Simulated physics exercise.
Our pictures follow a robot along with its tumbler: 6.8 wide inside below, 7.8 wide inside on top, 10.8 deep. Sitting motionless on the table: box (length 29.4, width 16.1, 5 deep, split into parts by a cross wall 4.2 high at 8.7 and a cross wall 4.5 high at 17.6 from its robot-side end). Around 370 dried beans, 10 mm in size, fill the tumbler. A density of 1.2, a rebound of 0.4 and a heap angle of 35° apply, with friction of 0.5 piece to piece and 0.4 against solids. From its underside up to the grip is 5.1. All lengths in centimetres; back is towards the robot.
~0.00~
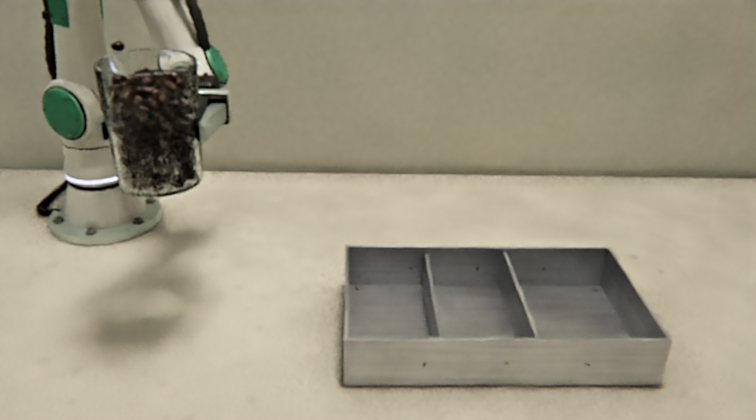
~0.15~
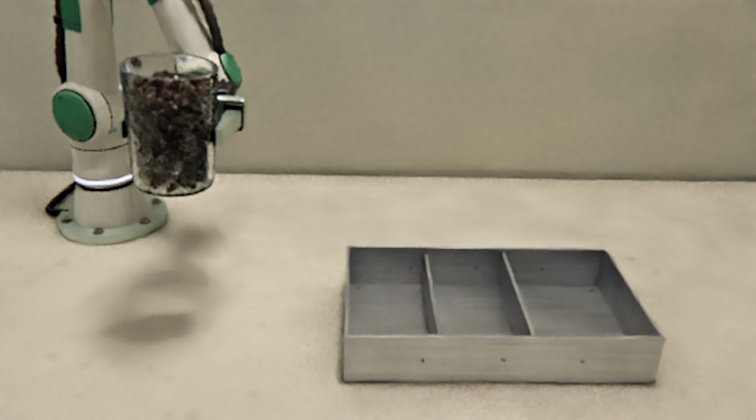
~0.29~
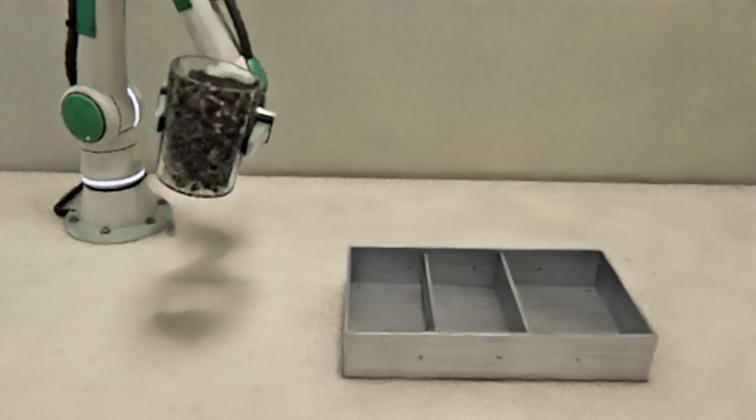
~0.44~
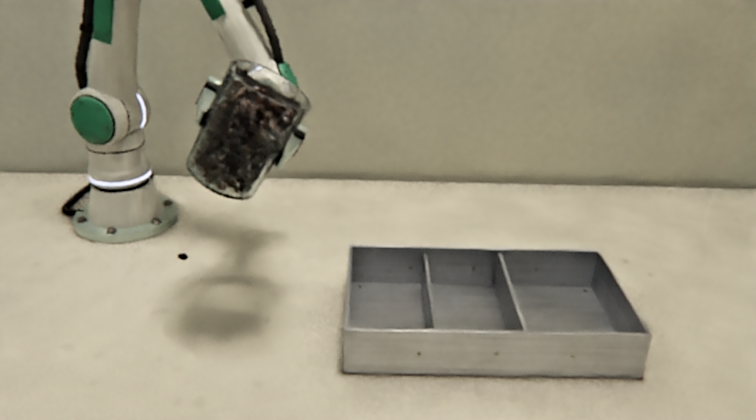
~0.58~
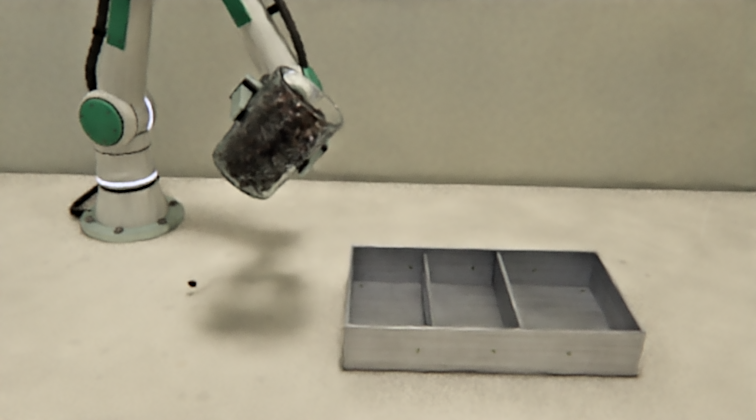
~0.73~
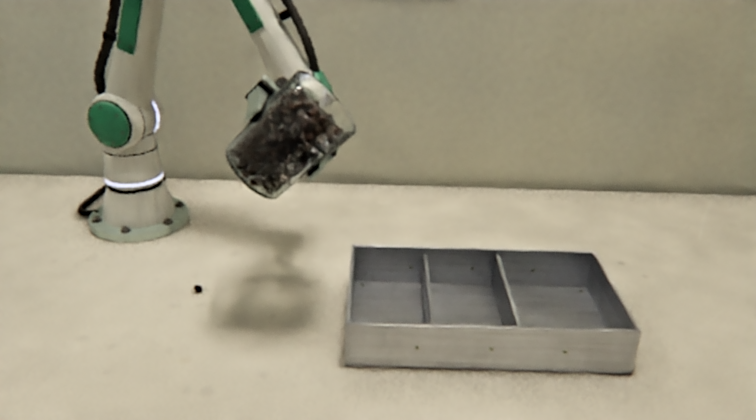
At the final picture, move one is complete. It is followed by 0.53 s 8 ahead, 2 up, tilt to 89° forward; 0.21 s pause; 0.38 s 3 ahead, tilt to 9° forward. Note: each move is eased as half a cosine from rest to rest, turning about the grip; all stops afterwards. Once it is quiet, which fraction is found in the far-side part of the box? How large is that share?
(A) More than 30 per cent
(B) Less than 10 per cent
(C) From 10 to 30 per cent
Option B: Less than 10 per cent.
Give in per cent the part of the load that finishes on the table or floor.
About 0 %.
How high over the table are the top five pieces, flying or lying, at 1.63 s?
26 cm, more or less.
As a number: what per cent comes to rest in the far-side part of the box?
The share is close to 0 per cent.
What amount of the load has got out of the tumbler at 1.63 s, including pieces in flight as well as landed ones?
I'd put it at some 15 percent up to then.
After 1.18 s, tilted 86° forward, highest piece 27 above the table; 371 in the tumbler, 1 on the table or floor.
After 1.63 s, tilted 60° forward, highest piece 26 above the table; 308 in the tumbler, 59 in the middle part, 1 in the far-side part, 1 on the table or floor, 3 in flight or on a rim.
After 2.05 s, tilted 9° forward, highest piece 28 above the table; 307 in the tumbler, 63 in the middle part, 1 in the far-side part, 1 on the table or floor.
After 3.10 s, tilted 9° forward, highest piece 28 above the table; 307 in the tumbler, 63 in the middle part, 1 in the far-side part, 1 on the table or floor.
At rest, 307 in the tumbler, 63 in the middle part, 1 in the far-side part, 1 on the table or floor. That is 0 % in the far-side part of the box.
